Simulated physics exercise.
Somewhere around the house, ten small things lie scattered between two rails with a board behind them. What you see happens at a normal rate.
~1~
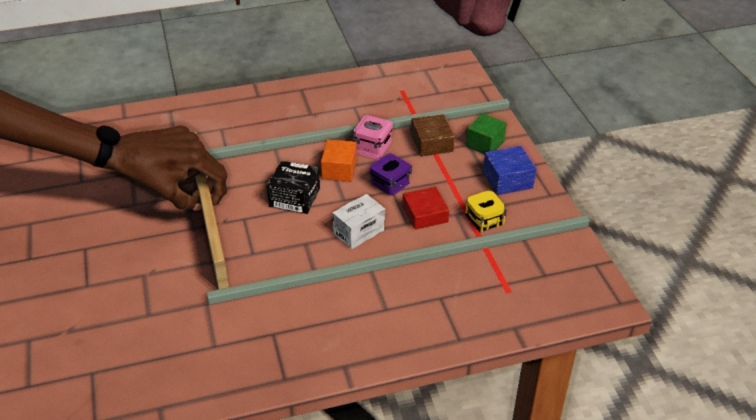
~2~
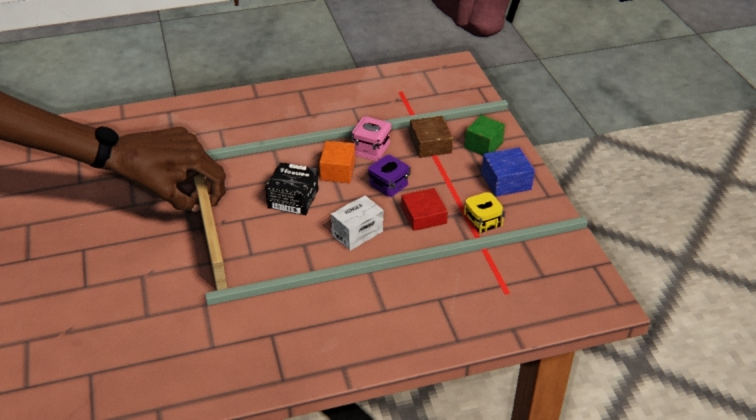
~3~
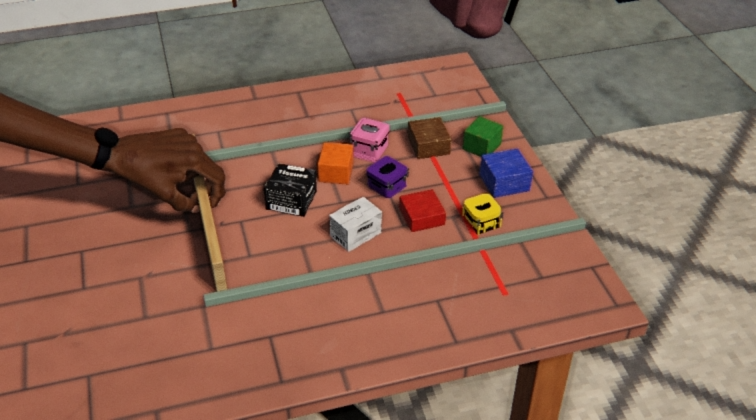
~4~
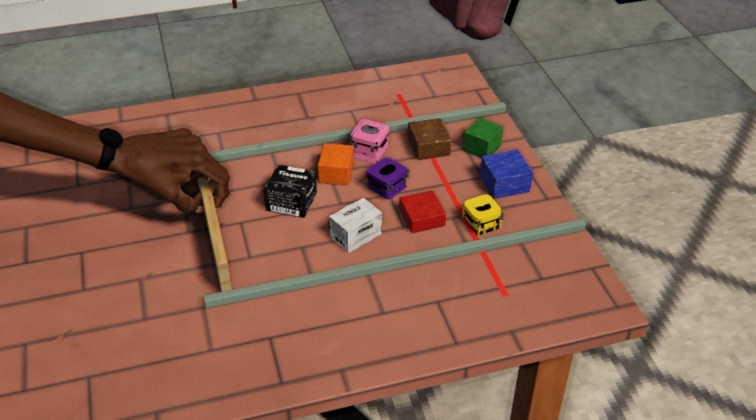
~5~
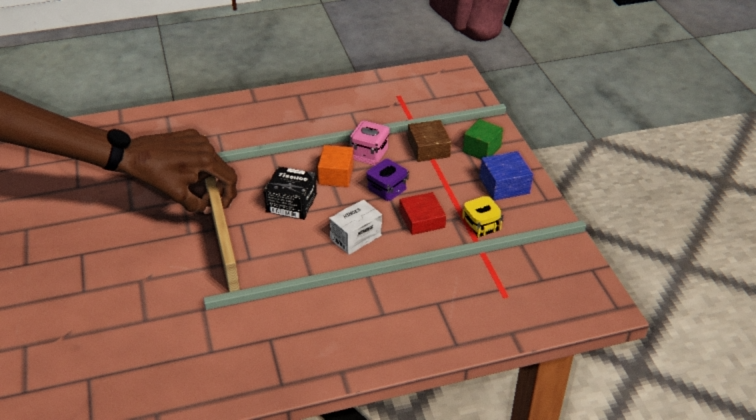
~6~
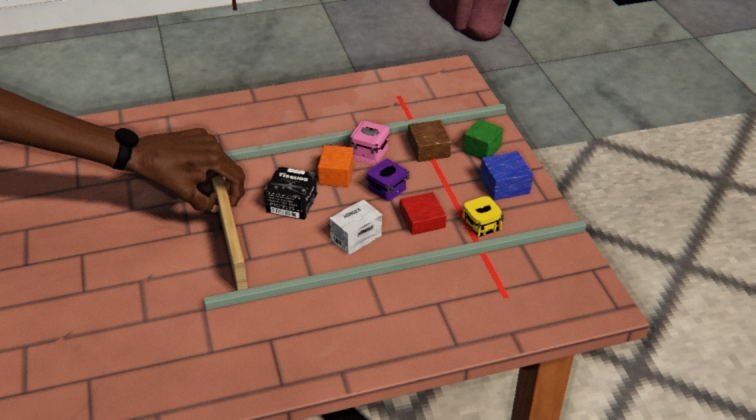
On a brick-patterned tabletop, a hand holds a wooden board still between two rails, then slides it slightly right toward scattered blocks.
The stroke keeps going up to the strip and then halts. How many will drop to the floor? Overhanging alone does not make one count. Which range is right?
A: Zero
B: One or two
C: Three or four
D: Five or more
Zero.
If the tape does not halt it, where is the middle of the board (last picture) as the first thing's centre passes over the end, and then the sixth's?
At (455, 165) for the first, at (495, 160) for the sixth.
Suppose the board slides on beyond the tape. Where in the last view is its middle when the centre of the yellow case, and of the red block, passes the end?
The middle is at (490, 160) when it's the yellow case, and at (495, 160) when it's the red block.
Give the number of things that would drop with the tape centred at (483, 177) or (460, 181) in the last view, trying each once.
In order, 2 then 1.
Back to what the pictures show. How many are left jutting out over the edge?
So the number is 2.
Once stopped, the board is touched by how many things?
4 end up touching it.
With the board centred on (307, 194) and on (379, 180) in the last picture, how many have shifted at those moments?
It comes to 1 for the first spot, 7 for the other.
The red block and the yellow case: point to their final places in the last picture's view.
Red block at (514, 192), yellow case at (531, 215).
Early on, none off yet; blue block at rest near (506, 175); green block at rest near (483, 140); yellow case at rest near (482, 217).
A while later, none off yet; blue block moving near (511, 174); green block at rest near (484, 140); yellow case travelled about its own width near (524, 215).
Finally, the number that fall off is zero.
